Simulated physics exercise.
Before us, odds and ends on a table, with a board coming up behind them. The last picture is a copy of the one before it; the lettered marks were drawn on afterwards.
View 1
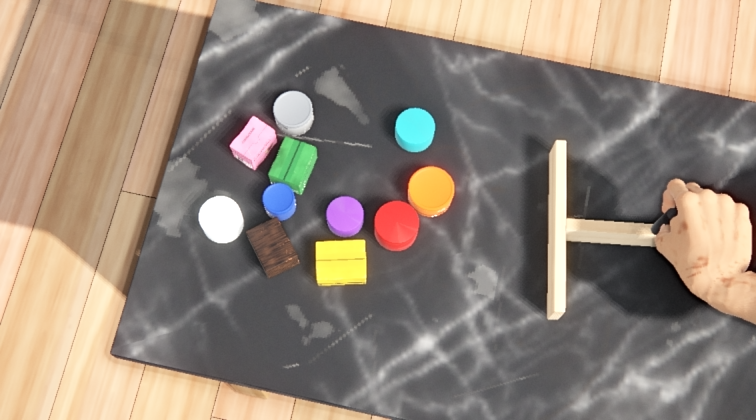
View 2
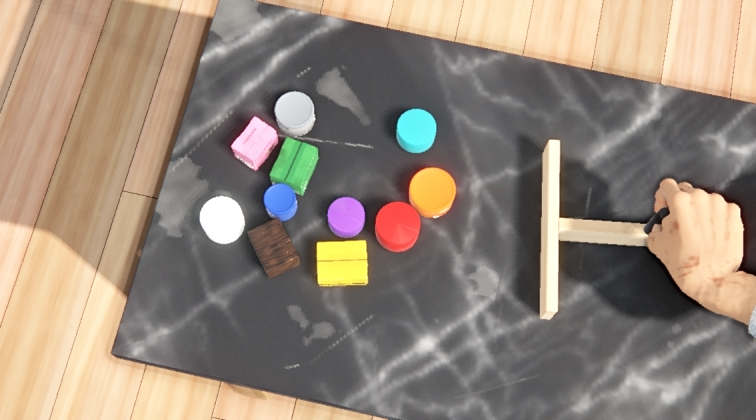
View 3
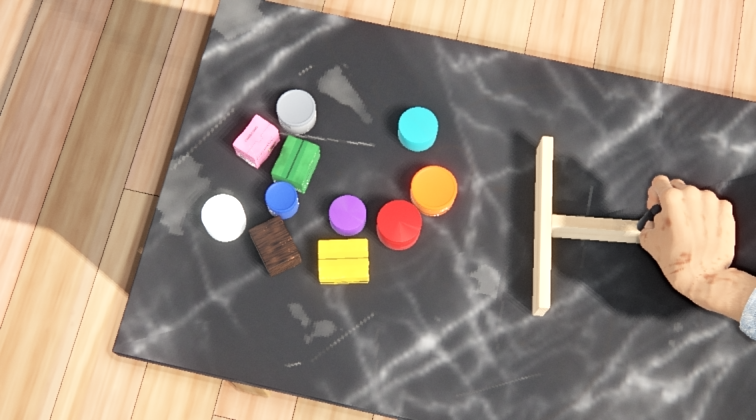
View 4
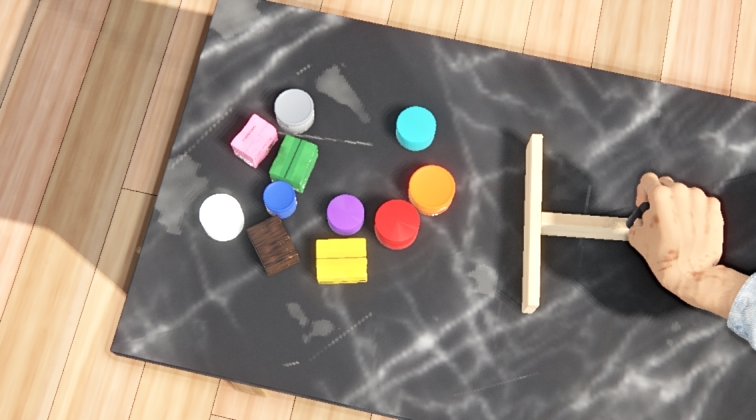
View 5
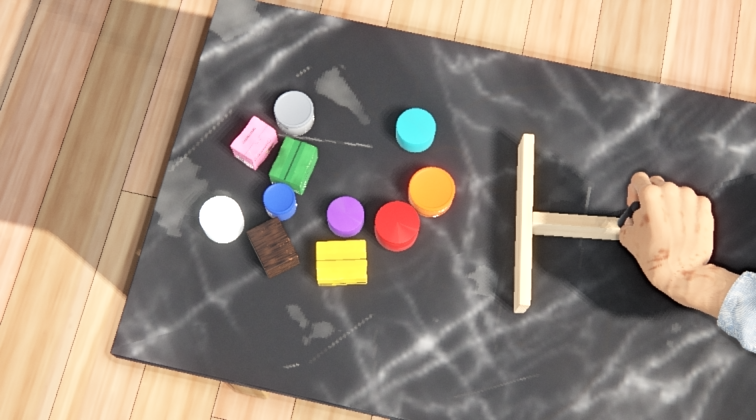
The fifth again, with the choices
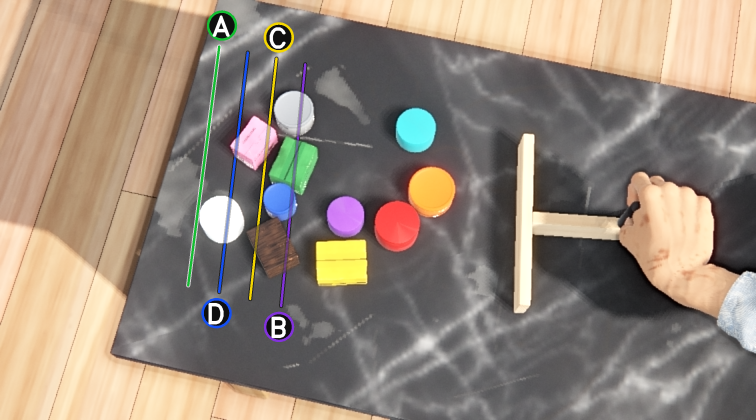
A hand slides a wooden board slowly left across a dark table toward unmoving colourful objects.
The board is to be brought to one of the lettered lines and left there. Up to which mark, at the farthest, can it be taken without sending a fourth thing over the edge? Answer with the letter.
It should halt at D.
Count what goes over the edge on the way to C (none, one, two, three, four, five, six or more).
The count is none.
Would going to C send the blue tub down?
No.
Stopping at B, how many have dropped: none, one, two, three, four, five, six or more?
The count is none.
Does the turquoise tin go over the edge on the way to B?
No.
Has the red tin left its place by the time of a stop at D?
By then, yes.
On the marked copy, A at (204, 161); B at (294, 180); C at (264, 174); D at (234, 168).
With D. Early on, board (421, 194); turquoise tin (400, 129); red tin (391, 227).
Further on, board (316, 172); pink packet (232, 134); white pot (214, 218).
At the end, board (235, 155); pink packet over the edge; blue tub over the edge; two fallen.
As for the rest, A drops five; B is within the limit but short; C is within the limit but short.
